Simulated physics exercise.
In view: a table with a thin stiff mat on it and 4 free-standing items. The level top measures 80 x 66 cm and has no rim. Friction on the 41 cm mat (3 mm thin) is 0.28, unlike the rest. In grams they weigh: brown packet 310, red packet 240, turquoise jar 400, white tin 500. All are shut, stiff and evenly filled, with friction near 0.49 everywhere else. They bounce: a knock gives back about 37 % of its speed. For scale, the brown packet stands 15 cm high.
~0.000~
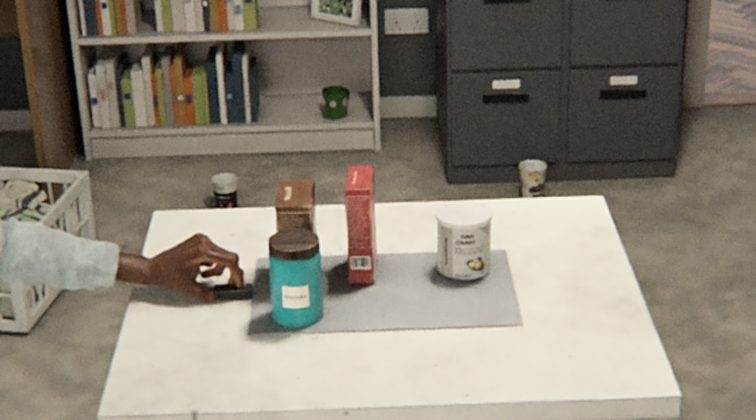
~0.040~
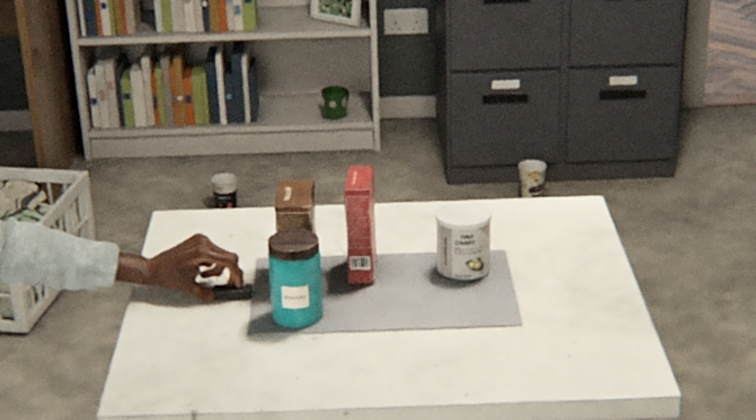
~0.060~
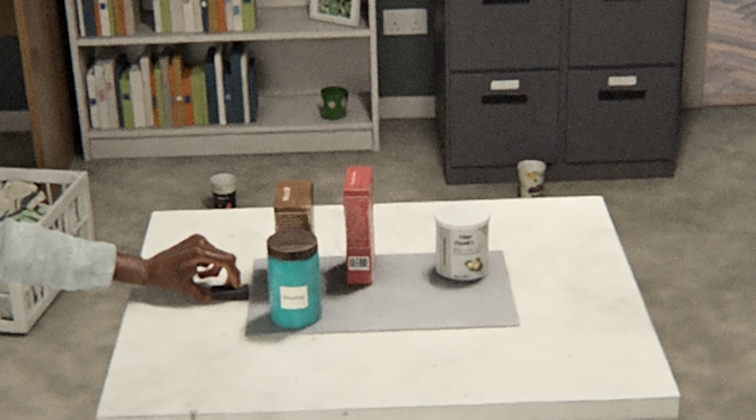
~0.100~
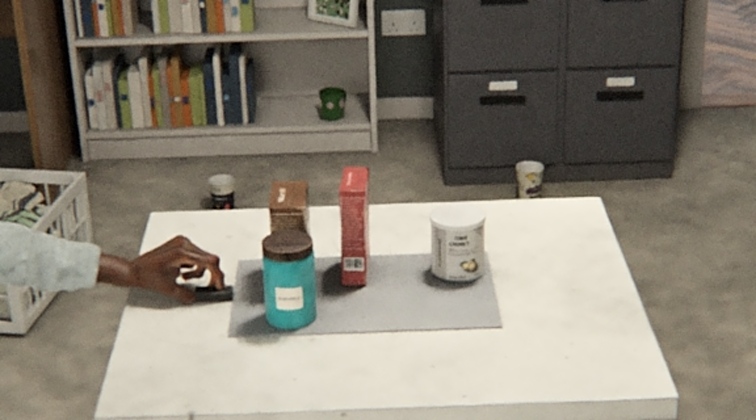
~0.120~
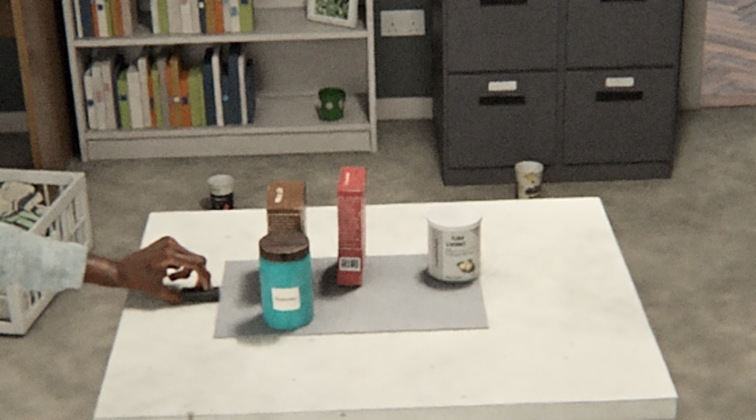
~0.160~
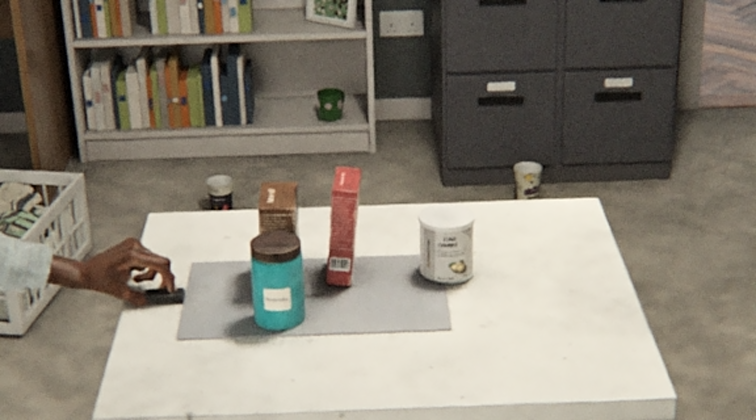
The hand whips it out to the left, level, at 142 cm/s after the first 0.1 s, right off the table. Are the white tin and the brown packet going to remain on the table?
The white tin is still on the table, the brown packet drops to the floor.
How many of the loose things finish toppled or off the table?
3 of them.
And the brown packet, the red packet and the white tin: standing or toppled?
The brown packet falls over; the red packet topples; the white tin is still upright.
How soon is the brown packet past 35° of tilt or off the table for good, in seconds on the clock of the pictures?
Near 0.5 s.
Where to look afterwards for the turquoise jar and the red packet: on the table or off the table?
The turquoise jar ends off the table; the red packet is still on the table.
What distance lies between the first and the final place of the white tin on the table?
About 4 cm.
By 0.36 s, mat out by 38 cm; brown packet tilted 8° near (199, 239); white tin 4 cm from its spot near (432, 246); red packet on its side.
By 0.56 s, mat out by 67 cm; brown packet and turquoise jar now off the table; white tin 4 cm from its spot near (432, 246); red packet on its side.
By 0.76 s, mat out by 84 cm; white tin 4 cm from its spot near (432, 246); red packet on its side.
When it is over (1.5 s), off the table, brown packet and turquoise jar; lying over on the table, red packet; white tin within 6 cm of the start. End places, in pixels of the last picture, white tin near (432, 246).
